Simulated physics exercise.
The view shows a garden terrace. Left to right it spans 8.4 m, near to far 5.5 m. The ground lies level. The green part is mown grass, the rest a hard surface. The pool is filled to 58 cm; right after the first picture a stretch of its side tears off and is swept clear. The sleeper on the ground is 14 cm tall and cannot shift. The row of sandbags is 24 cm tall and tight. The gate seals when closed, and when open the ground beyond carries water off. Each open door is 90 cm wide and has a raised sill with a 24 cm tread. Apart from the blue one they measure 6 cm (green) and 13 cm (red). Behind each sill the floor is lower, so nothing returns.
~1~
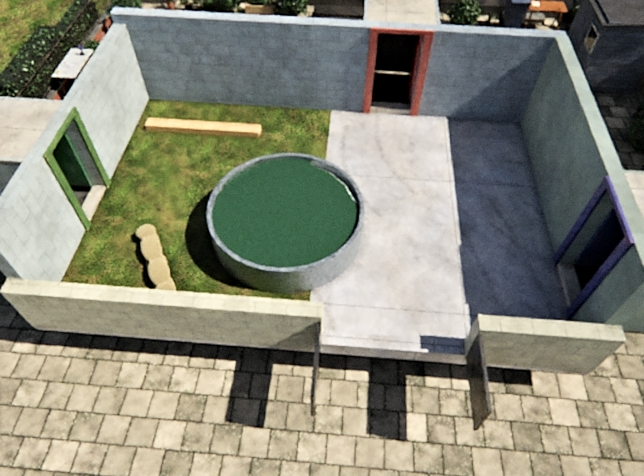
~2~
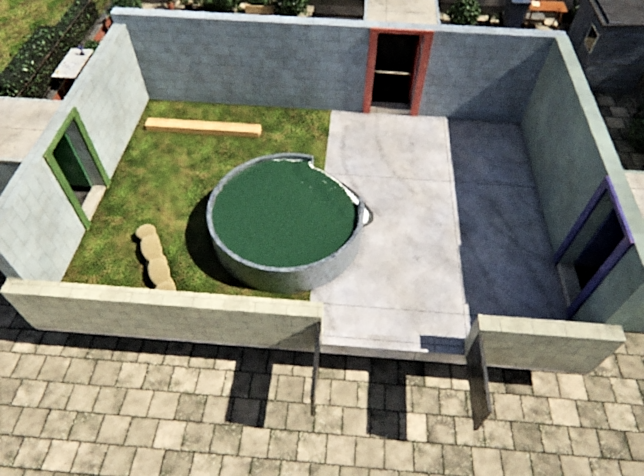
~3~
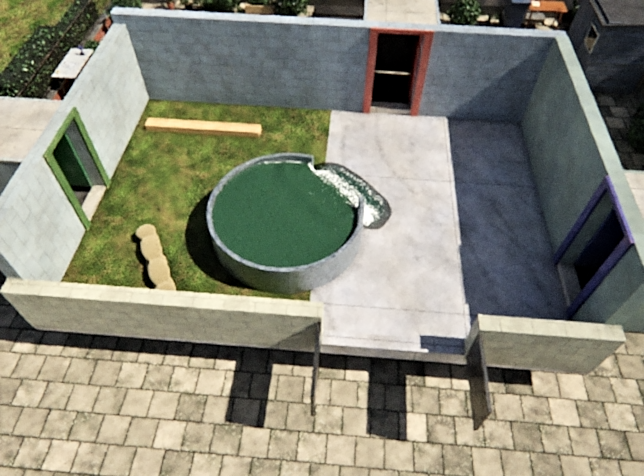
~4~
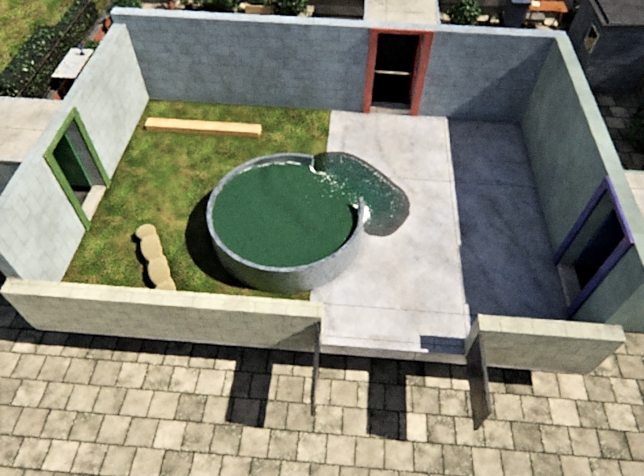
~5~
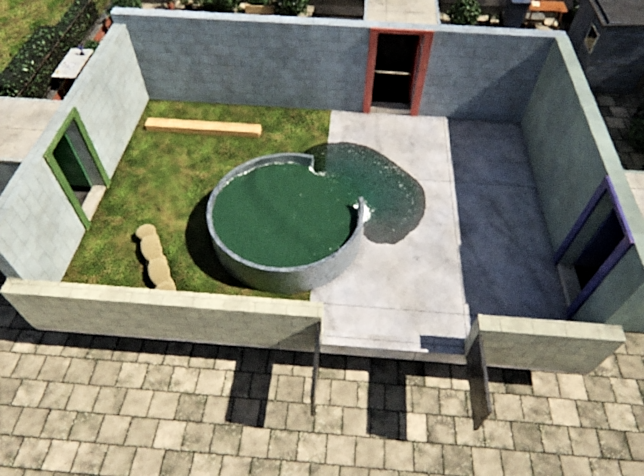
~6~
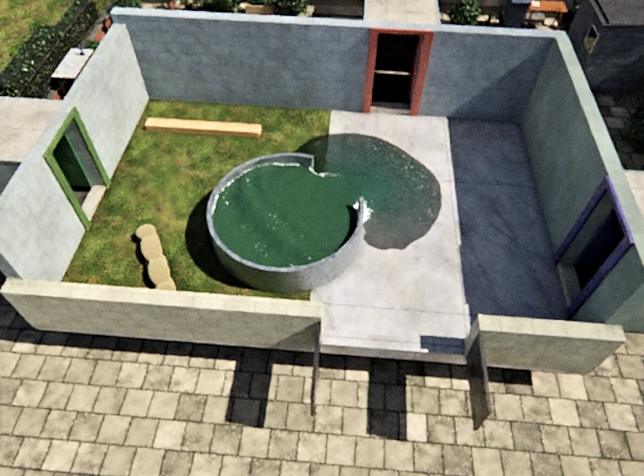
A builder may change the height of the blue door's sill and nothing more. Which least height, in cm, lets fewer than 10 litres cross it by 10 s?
At least 10.5 cm or so.
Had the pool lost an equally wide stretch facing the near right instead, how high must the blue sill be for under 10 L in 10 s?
About 14.0 cm.
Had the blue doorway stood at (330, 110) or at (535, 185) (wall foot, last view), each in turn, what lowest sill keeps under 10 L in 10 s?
Roughly 11.5 and 18 cm.
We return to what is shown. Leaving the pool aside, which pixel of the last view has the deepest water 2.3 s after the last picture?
At about (500, 123).
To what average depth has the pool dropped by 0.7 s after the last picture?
About 42 cm.
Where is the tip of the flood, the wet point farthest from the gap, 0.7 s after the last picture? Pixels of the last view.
At about (469, 131).
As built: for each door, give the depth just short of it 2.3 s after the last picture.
Depths in cm: Green 0, blue 3, red 22.
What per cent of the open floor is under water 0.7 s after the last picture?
About 30 per cent.
Then, 0.7 s after the last picture water covers 30 % of the floor, deepest (29 cm) near (348, 196); it has not reached the blue door.
Then, 2.3 s after the last picture water covers 40 % of the floor, deepest (36 cm) near (500, 123); 3 cm at the blue door, 0 litres in over its 11 cm sill.
Then, 9.3 s after the last picture water covers 80 % of the floor, deepest (12 cm) near (557, 338); 11 cm at the blue door, 8 litres in over its 11 cm sill.
At the blue door as built, the water peaked near 13 cm, 8.1 s after the last picture.
Run again over the same 10 s with other heights there, 19 litres in over 9 cm, 5 litres over 12 cm. The limit of 10 litres is kept from about 10.5 cm up.
